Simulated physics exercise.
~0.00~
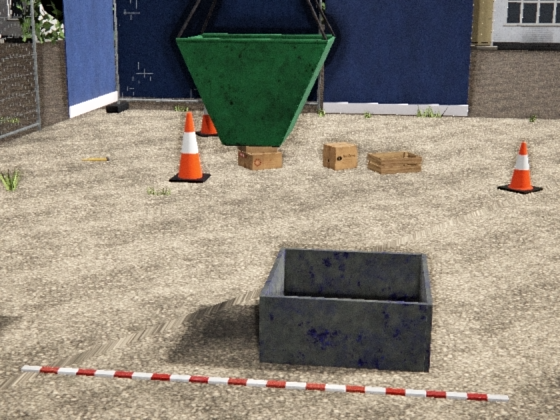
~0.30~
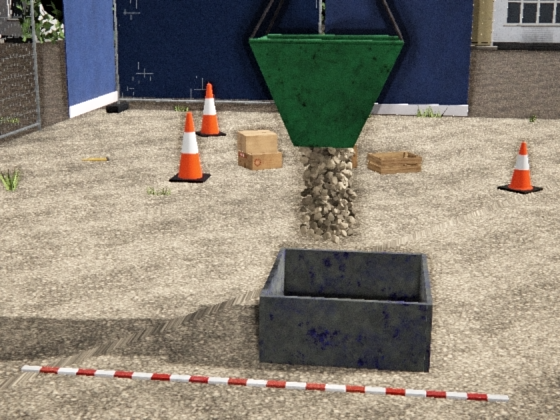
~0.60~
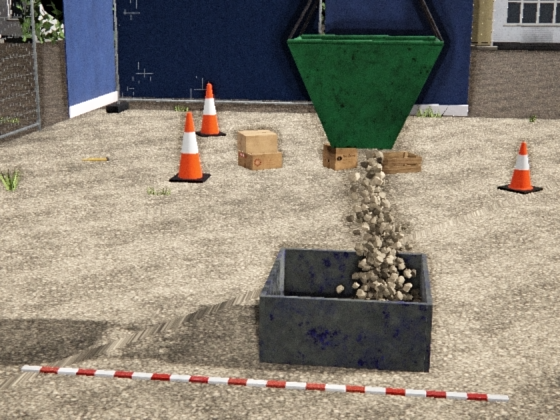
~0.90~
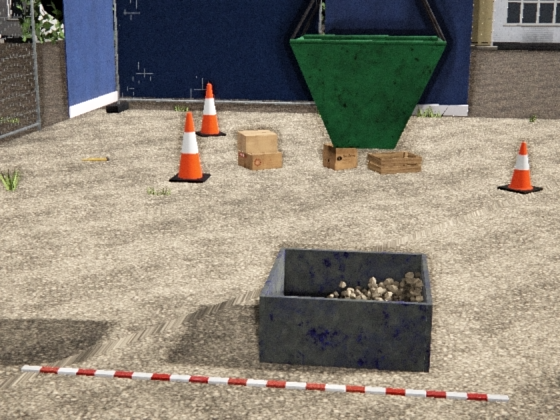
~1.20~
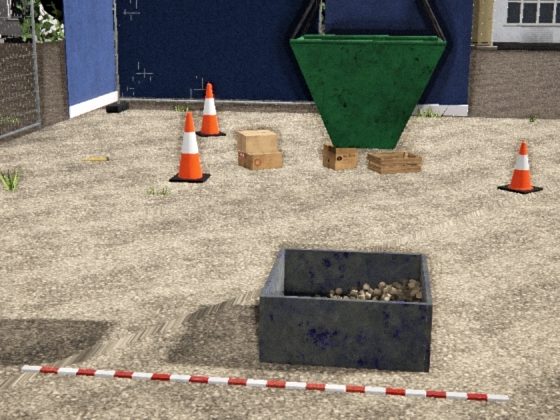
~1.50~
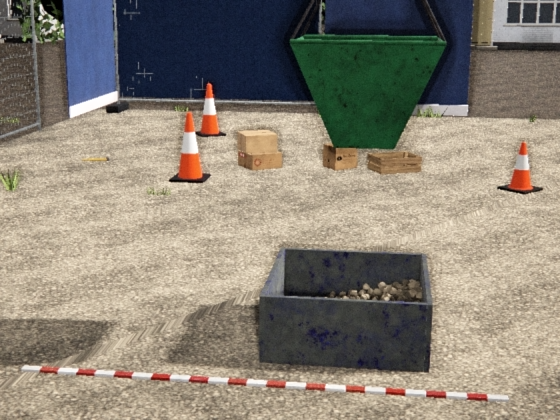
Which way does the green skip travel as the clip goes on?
The green skip moves to the right, then hangs still once its stones have dropped.
